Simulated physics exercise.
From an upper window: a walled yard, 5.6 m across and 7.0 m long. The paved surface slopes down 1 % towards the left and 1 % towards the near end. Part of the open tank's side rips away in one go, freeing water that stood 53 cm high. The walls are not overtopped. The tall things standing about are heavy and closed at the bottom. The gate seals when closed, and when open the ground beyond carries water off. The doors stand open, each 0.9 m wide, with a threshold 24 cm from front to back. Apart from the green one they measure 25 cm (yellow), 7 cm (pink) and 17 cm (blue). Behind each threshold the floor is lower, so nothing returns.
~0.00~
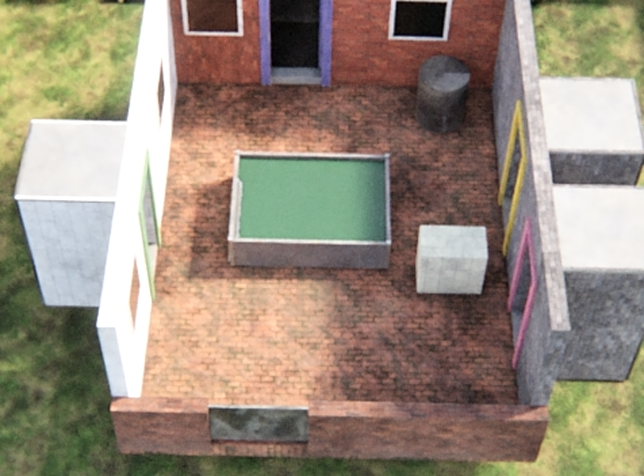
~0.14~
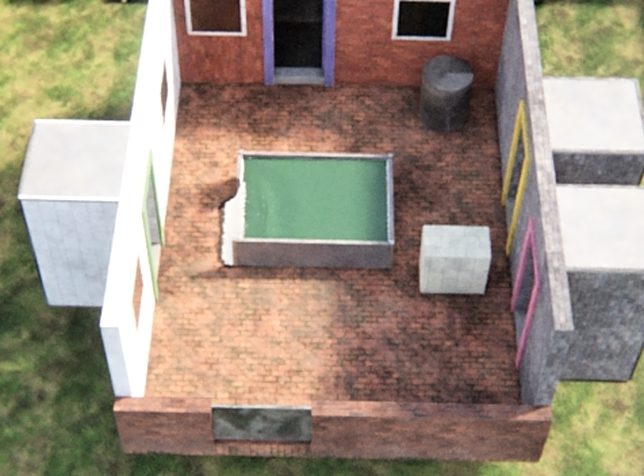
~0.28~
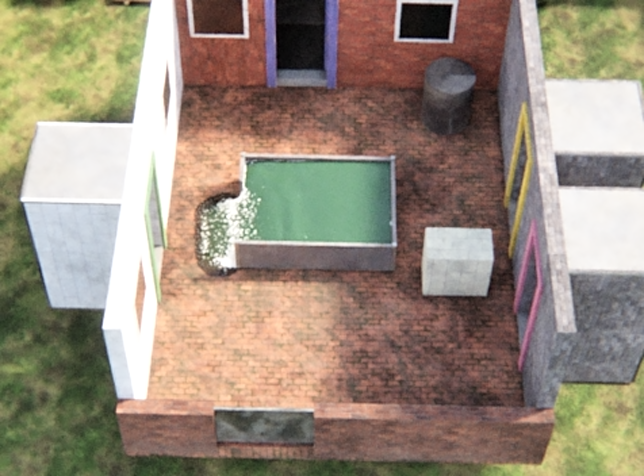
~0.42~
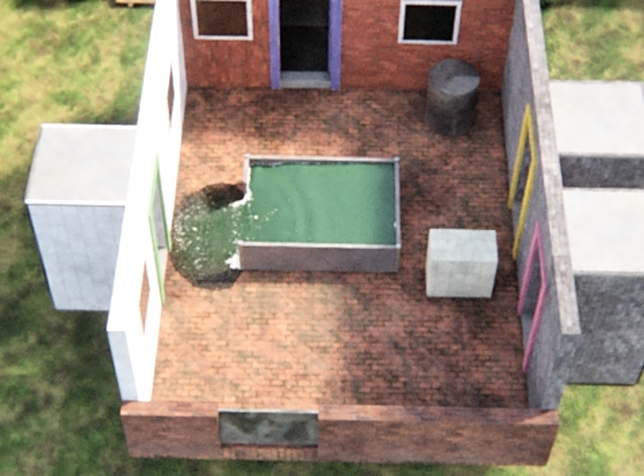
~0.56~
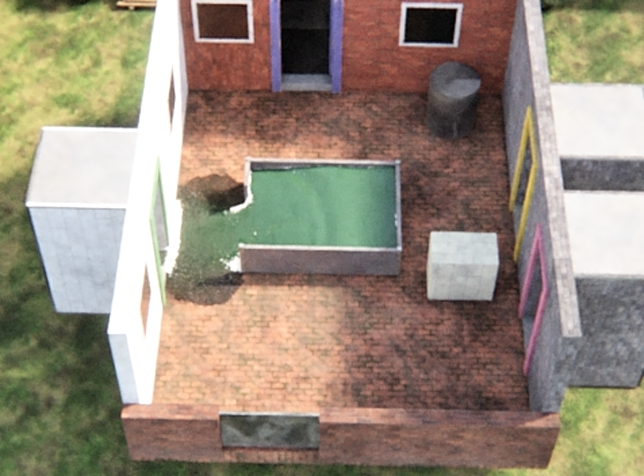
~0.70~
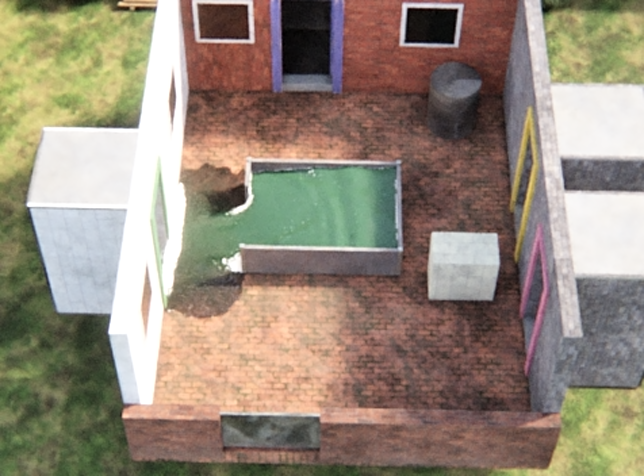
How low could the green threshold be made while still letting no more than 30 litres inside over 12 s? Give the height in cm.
Some 28 cm above the ground.
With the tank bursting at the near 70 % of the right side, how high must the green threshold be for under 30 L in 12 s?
About 7.5 cm.
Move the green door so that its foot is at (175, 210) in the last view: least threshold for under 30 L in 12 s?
Roughly 27 cm.
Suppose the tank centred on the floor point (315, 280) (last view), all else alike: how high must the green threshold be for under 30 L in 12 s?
Then roughly 32 cm.
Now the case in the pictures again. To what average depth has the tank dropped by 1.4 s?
Roughly 37 cm on average.
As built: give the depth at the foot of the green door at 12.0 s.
Some 7.0 cm.
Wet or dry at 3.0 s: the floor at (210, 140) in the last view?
It is under water.
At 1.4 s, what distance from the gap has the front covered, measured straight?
Roughly 3.0 m.
After 1.4 s water covers 15 % of the floor, deepest (39 cm) near (172, 239); 30 cm at the green door, 38 litres in over its 13 cm threshold.
After 3.0 s water covers 35 % of the floor, deepest (28 cm) near (150, 424); 25 cm at the green door, 183 litres in over its 13 cm threshold.
After 12.0 s water covers 100 % of the floor, deepest (10 cm) near (149, 435); 7 cm at the green door, 238 litres in over its 13 cm threshold.
At the green door as built, the water arrived by 0.6 s and peaked near 32 cm at 1.8 s.
Run again over the same 12 s with other heights there, 56 litres in over 24.5 cm, 9 litres over 33 cm. The limit of 30 litres is kept from about 28 cm up.
